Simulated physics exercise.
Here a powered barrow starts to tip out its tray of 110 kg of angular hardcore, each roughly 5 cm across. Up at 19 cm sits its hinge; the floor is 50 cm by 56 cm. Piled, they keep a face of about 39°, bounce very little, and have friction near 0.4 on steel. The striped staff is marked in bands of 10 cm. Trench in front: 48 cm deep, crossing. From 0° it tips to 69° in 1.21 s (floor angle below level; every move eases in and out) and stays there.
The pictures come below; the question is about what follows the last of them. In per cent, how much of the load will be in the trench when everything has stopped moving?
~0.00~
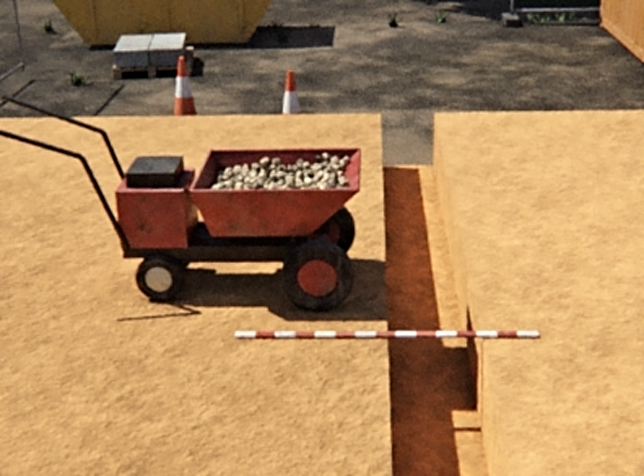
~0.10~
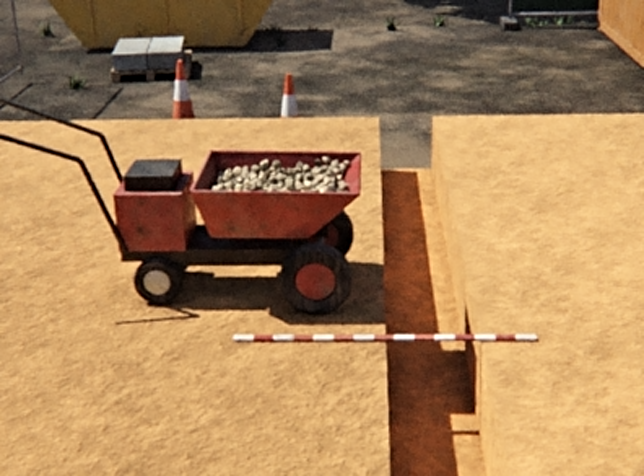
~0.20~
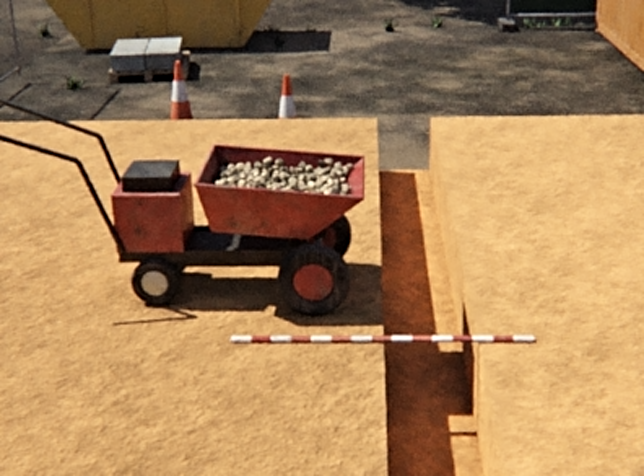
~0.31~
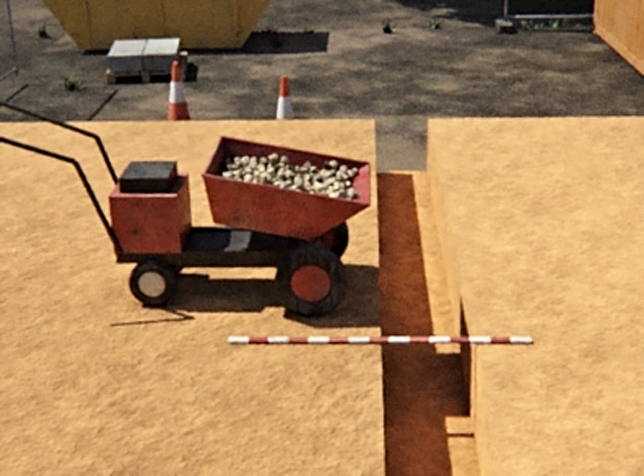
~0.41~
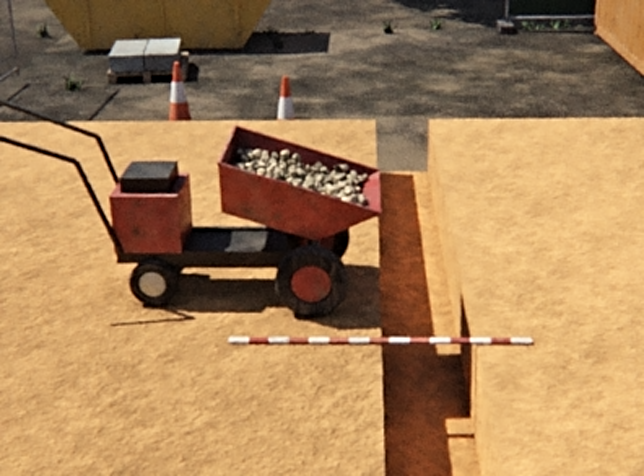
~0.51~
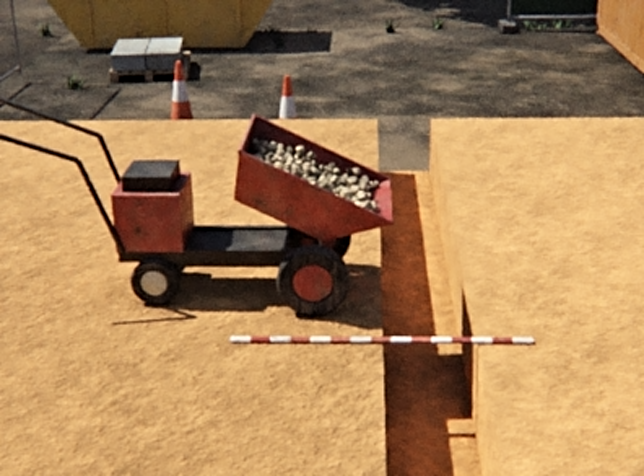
Around 99 per cent of it.
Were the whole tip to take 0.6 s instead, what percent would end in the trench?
Roughly 85% would finish there.
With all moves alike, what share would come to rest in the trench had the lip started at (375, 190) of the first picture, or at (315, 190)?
From the first place around 80 per cent, from the other around 100.
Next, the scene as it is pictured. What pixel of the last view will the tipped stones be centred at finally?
About (438, 354).
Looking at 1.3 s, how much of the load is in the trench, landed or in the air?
About 30%.
After 0.9 s the floor is at 58°; 100 % in the tray; the foremost stones are at (410, 245).
After 1.3 s the floor is at 69°; 70 % in the tray, 30 % in the trench; the foremost stones are at (463, 305).
After 1.7 s the floor is at 69°; 27 % in the tray, 72 % in the trench, 1 % past the trench; the foremost stones are at (502, 291).
After 3.6 s the floor is at 69°; 0 % in the tray, 99 % in the trench, 1 % past the trench; the foremost stones are at (507, 290).
